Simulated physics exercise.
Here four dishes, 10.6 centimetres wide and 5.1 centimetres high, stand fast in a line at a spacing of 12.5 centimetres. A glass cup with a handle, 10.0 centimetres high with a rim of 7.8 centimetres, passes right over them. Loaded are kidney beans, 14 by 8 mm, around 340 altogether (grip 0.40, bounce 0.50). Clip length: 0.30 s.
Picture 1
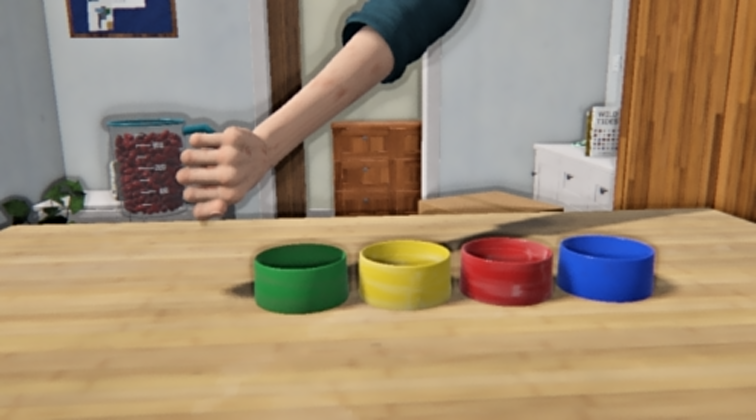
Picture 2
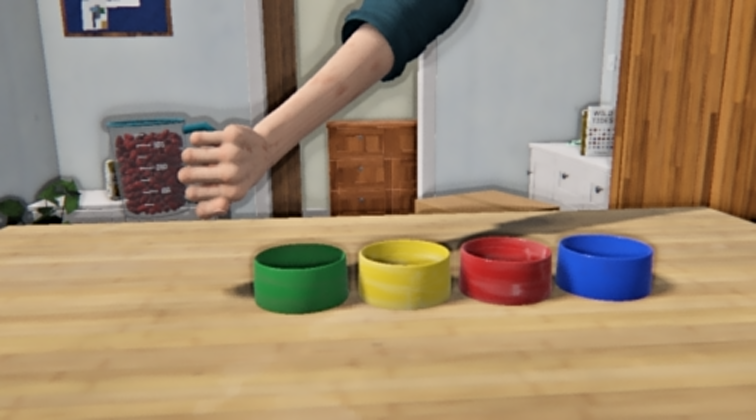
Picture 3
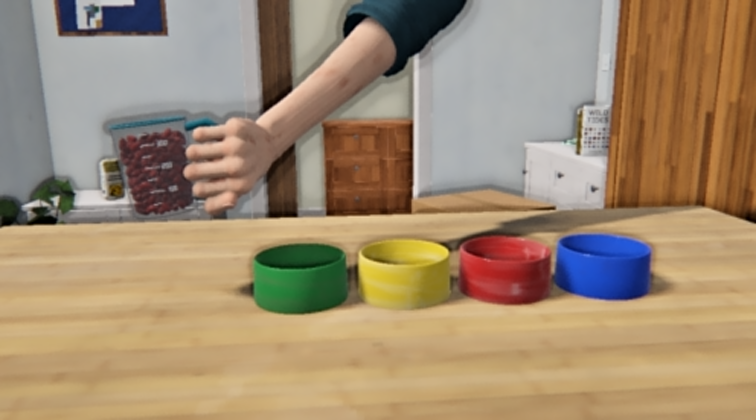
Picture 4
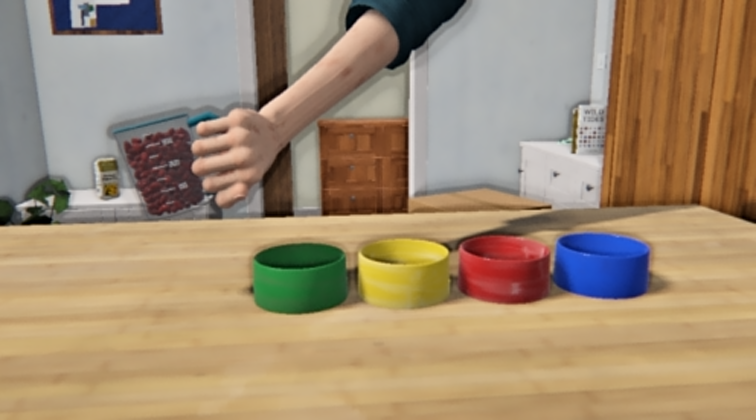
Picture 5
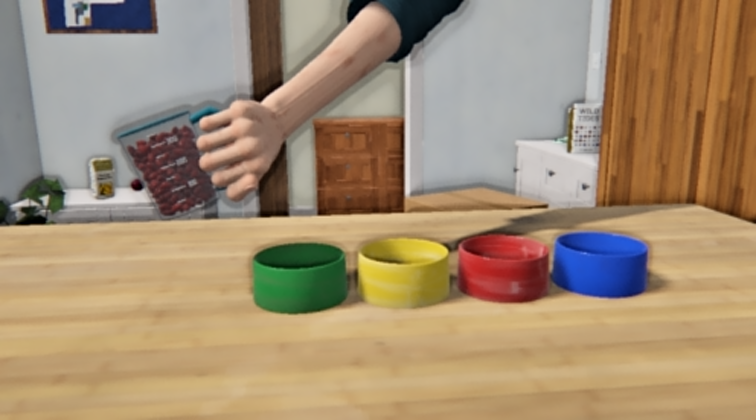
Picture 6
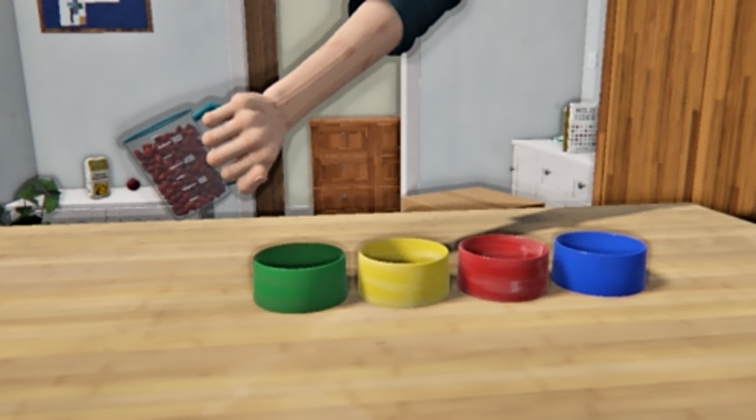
We see a hand holding a clear cup of red beans at the left, above a wooden table with green, yellow, red and blue dishes in a row, as it moves slightly right and tilts the cup partway.
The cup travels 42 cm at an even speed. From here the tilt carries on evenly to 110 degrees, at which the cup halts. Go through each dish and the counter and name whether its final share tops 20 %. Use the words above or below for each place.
Red: Below; blue: Below; green: Above; yellow: Below; counter: Above.
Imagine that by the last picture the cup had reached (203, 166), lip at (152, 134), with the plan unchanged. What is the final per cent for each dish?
In the end red holds 20, blue holds 0, green holds 0, yellow holds 30.
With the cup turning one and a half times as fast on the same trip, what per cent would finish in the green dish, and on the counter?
Green 20; counter 70.
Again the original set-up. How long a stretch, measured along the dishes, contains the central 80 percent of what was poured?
Some 18 centimetres.
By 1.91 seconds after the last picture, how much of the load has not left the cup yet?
About 0 per cent.
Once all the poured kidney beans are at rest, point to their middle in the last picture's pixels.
My guess is close to (288, 289).
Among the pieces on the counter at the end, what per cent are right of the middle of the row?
Share: About 0 in a hundred.
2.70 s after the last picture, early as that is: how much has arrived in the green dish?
Estimate: Near 55 %.
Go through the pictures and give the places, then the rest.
The first frame shows cup at (151, 167), tilt 0 degrees, lip at (111, 123), moved 0.0 cm; middle of the pieces at (149, 172); green dish at (301, 256); yellow dish at (405, 253); red dish at (507, 250); blue dish at (606, 247).
The second frame shows cup at (152, 167), tilt 2 degrees, lip at (111, 124), moved 0.2 cm; middle of the pieces at (150, 172).
The third frame shows cup at (158, 167), tilt 6 degrees, lip at (113, 127), moved 0.9 cm; middle of the pieces at (155, 173).
The fourth frame shows cup at (165, 167), tilt 13 degrees, lip at (116, 132), moved 1.8 cm; middle of the pieces at (164, 172).
The fifth frame shows cup at (173, 167), tilt 19 degrees, lip at (120, 137), moved 2.7 cm; middle of the pieces at (172, 172).
The sixth frame shows cup at (181, 166), tilt 25 degrees, lip at (126, 142), moved 3.6 cm; middle of the pieces at (181, 172); green dish at (300, 256); yellow dish at (403, 251); red dish at (503, 247); blue dish at (600, 243).
Then, 1.14 s after the last picture, tilt 110 degrees; cup holds 30 %, green 25 %.
Then, 1.91 s after the last picture, tilt 110 degrees; cup holds 0 %, green 55 %, yellow 5 %.
Then, 2.70 s after the last picture, tilt 110 degrees; cup holds 0 %, green 55 %, yellow 5 %.
In the end, red 0 %, blue 0 %, green 55 %, yellow 5 %, counter 40 %.
